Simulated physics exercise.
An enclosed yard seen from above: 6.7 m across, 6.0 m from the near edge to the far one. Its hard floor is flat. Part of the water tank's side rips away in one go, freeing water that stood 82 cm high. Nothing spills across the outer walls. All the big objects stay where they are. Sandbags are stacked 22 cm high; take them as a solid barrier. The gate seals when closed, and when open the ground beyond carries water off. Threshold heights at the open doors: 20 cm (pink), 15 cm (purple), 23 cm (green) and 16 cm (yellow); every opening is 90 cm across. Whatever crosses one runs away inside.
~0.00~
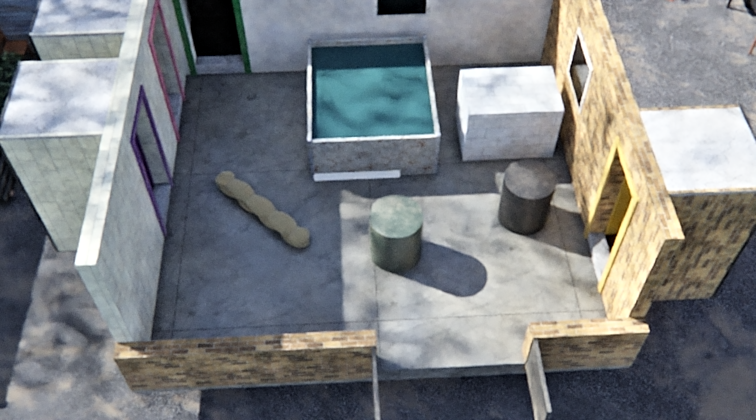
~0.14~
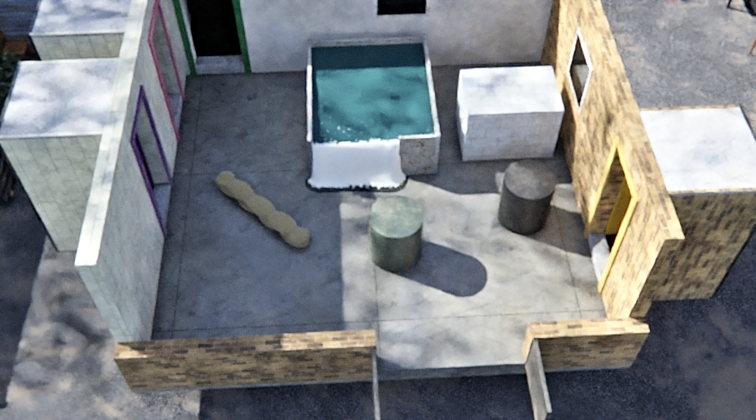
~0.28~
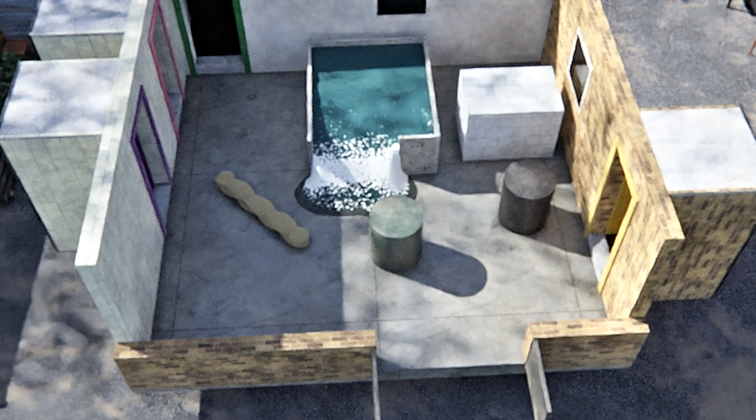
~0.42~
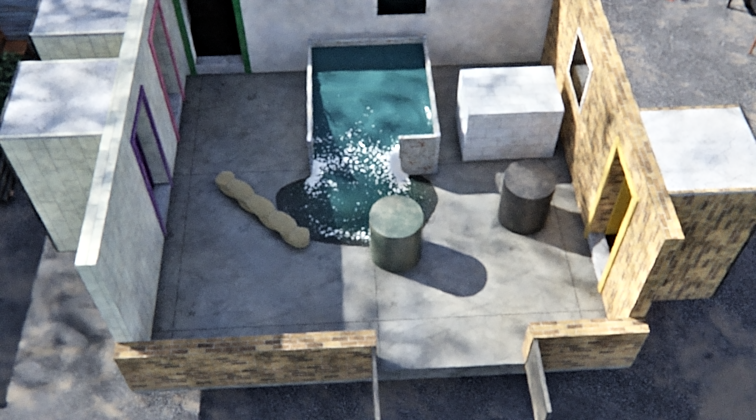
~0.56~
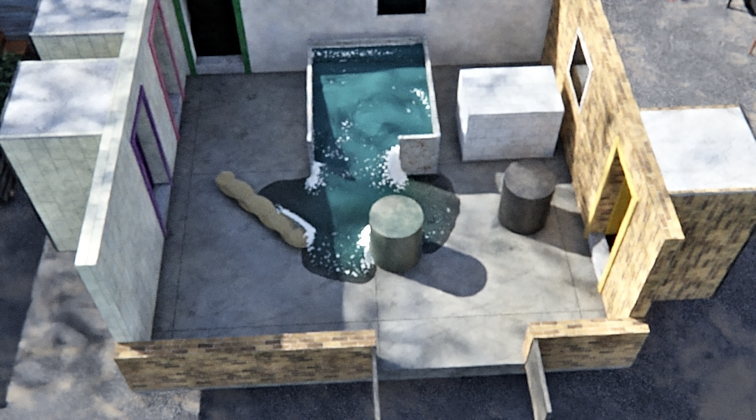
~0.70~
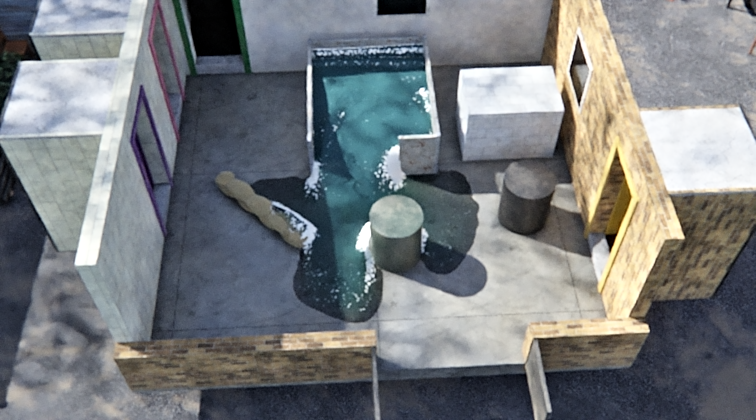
In a walled yard seen from above, the front of a water tank broke open and foaming water poured out, spreading across the floor around a green cylinder and against the sandbags.
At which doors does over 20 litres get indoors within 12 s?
The water let in: At the pink door it does not reach the limit; at the purple door it stays under the limit; at the green door it stays under the limit; at the yellow door it does not reach the limit.
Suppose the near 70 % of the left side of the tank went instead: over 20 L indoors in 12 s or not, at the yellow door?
Against that limit: Yellow under.
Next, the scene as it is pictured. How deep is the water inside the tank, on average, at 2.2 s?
Roughly 38 cm on average.
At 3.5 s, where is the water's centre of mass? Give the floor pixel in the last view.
At about (346, 215).
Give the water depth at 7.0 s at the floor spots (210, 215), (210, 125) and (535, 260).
In that order: 13, 8 and 8 cm.
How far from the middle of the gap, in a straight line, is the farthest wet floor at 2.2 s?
About 5.0 m.
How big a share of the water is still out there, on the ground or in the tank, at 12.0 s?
Some 78 per cent remains.
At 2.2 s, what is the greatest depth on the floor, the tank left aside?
Roughly 49 cm.
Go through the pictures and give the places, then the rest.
The first picture shows the water tank at (370, 90) is whole and still, 82 cm deep.
In the second picture, the front is at (309, 181), 0.8 m from the gap at (356, 161); 0.4 m2 of floor is under water; 82 cm left at the back of the water tank.
In the third picture, the front is at a hidden place, 1.0 m from the gap at (356, 164); 1.3 m2 of floor is under water; 82 cm left at the back of the water tank.
In the fourth picture, the front is at a hidden place, 1.5 m from the gap at (356, 165); 2.7 m2 of floor is under water; 82 cm left at the back of the water tank.
In the fifth picture, the front is at (352, 278), 2.1 m from the gap at (356, 166); 4.1 m2 of floor is under water; 77 cm left at the back of the water tank.
In the sixth picture, water pours out at (356, 165) and has run 2.8 m, to (350, 316); typically 9 cm deep outside, 68 cm at the water tank's back.
After 1.4 s water covers 30 % of the floor and is deepest (50 cm) near (381, 233); pink door not reached, purple door not reached, green door not reached, yellow door not reached.
After 2.2 s water covers 60 % of the floor and is deepest (49 cm) near (148, 366); pink door not reached, purple door not reached, green door not reached, yellow door 11 cm at the sill, 0 L in.
After 3.5 s water covers 75 % of the floor and is deepest (34 cm) near (148, 366); pink door 6 cm at the sill, 0 L in, purple door 8 cm at the sill, 0 L in, green door 7 cm at the sill, 0 L in, yellow door 10 cm at the sill, 0 L in.
After 7.0 s water covers 95 % of the floor and is deepest (22 cm) near (302, 81); pink door 11 cm at the sill, 0 L in, purple door 15 cm at the sill, 3 L in, green door 18 cm at the sill, 9 L in, yellow door 8 cm at the sill, 1 L in.
After 12.0 s water covers 95 % of the floor and is deepest (14 cm) near (542, 71); pink door 11 cm at the sill, 0 L in, purple door 9 cm at the sill, 4 L in, green door 12 cm at the sill, 9 L in, yellow door 7 cm at the sill, 2 L in.
